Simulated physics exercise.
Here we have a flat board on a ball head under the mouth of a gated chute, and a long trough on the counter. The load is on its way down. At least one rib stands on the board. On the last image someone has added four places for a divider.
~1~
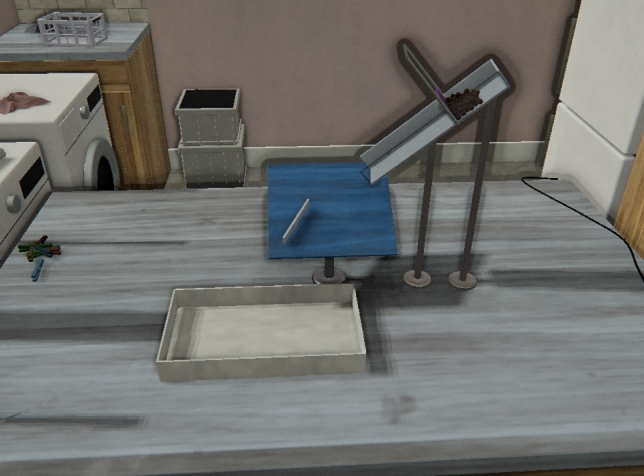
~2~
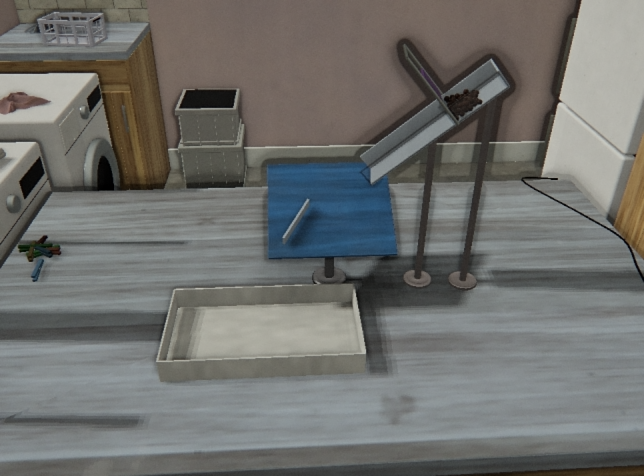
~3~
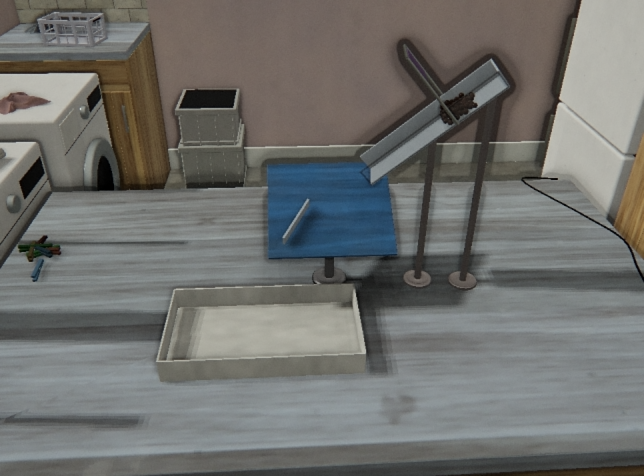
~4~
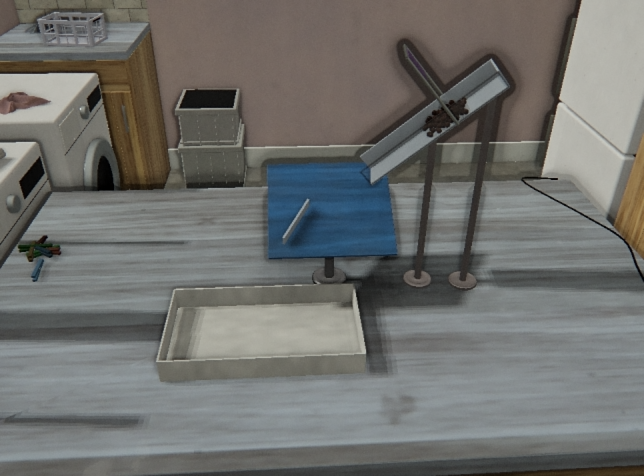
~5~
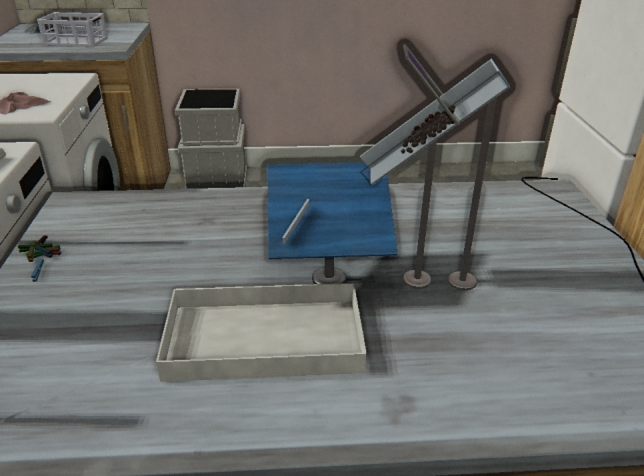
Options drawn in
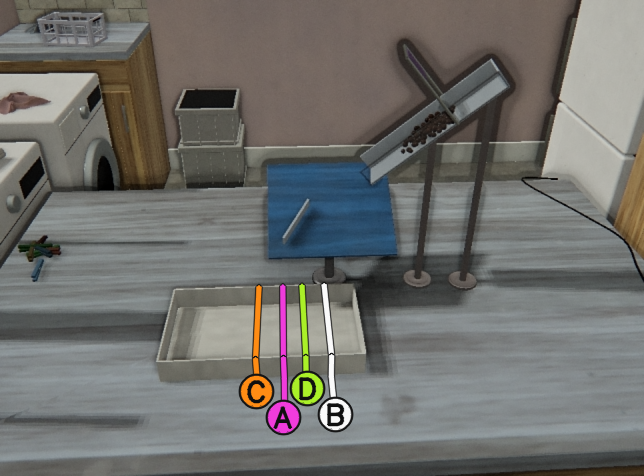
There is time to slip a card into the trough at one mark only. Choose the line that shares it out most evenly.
Line A does it best.
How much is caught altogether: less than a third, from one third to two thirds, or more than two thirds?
It is from one third to two thirds.
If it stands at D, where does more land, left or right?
Left.
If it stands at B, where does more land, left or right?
More lands on the left.
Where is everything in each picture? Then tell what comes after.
Load behind the gate near (461, 104), chocolate balls; lip of the chute near (371, 177), sloping fairly steeply, in the first picture.
Middle of the board near (330, 207), tilted fairly steeply; middle of its low edge near (333, 256); of its high edge near (327, 163), in the second picture.
Front corners of the trough near (157, 362) and (365, 353), empty; front of the load near (443, 116), in the third picture.
Middle of the load near (444, 116); its front near (425, 129), close to a quarter of the way to the lip; rib from (308, 199) to (283, 238), in the fourth picture.
Middle of the load near (431, 129); its front near (403, 151), close to half of the way to the lip, in the fifth picture.
On the marked copy, line A crosses the front rim at (283, 357); line B crosses the front rim at (331, 355); line C crosses the front rim at (255, 358); line D crosses the front rim at (305, 356).
With A, of what is caught, close to two thirds on the left of the divider, close to a third on the right.
With B, of what is caught, all but a few on the left of the divider, a small share on the right.
With C, of what is caught, close to a quarter on the left of the divider, the bulk on the right.
With D, of what is caught, all but a few on the left of the divider, a small share on the right.
